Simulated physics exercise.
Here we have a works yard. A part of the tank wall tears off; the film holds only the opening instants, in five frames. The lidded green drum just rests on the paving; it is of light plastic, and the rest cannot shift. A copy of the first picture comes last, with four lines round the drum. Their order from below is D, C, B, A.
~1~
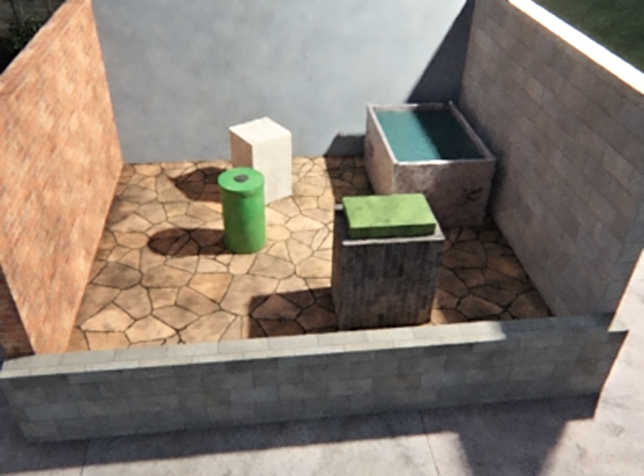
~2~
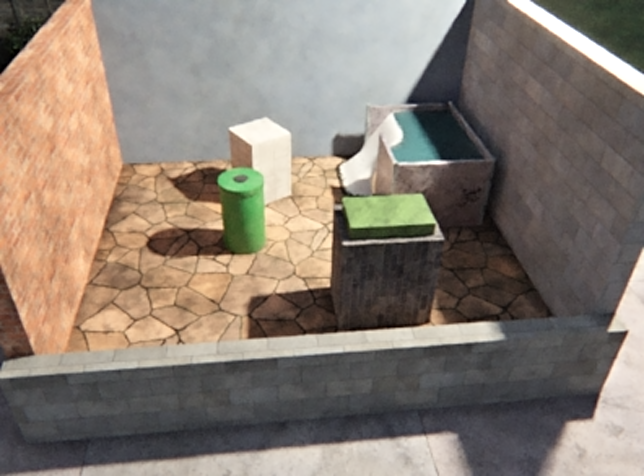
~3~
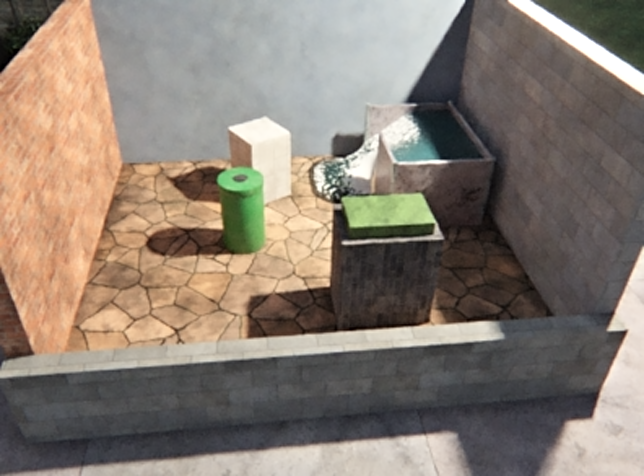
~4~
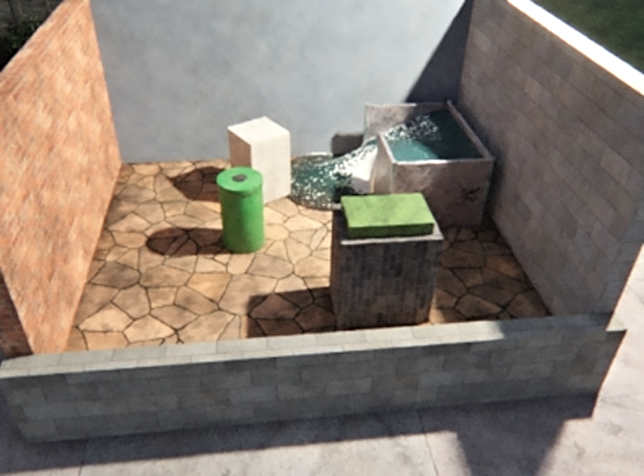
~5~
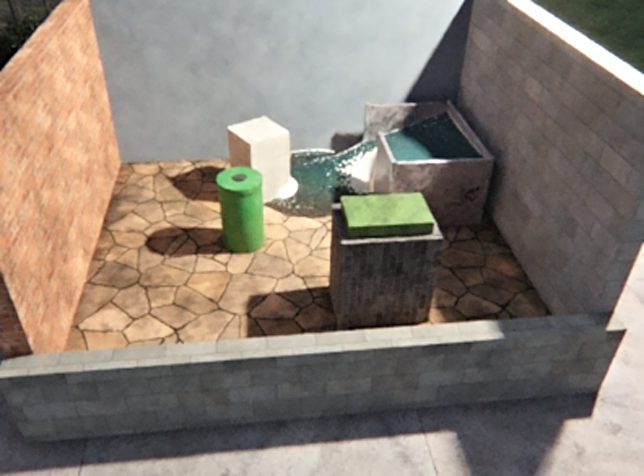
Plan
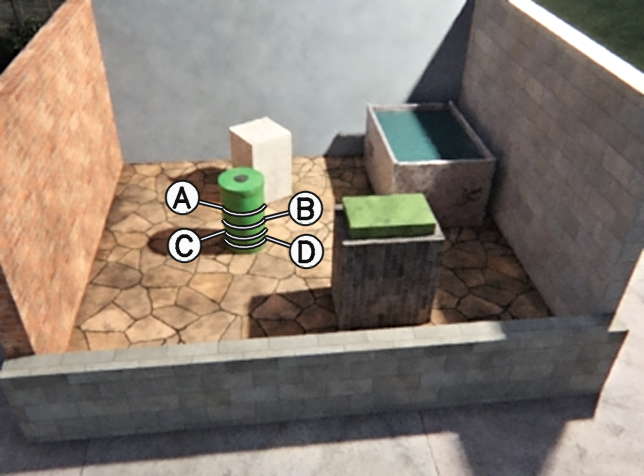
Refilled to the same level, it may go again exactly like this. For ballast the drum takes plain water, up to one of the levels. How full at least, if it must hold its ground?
Line C just does it.
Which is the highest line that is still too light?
The answer is D.
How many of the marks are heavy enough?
Three of them.
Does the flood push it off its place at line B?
No.
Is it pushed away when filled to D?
Yes.
On the marked copy, A at (243, 214); B at (244, 227); C at (245, 238); D at (246, 247); from the bottom up D, C, B, A.
With A, it does not move.
With B, it does not move.
With C, it does not move.
With D, it is pushed about its own width away.
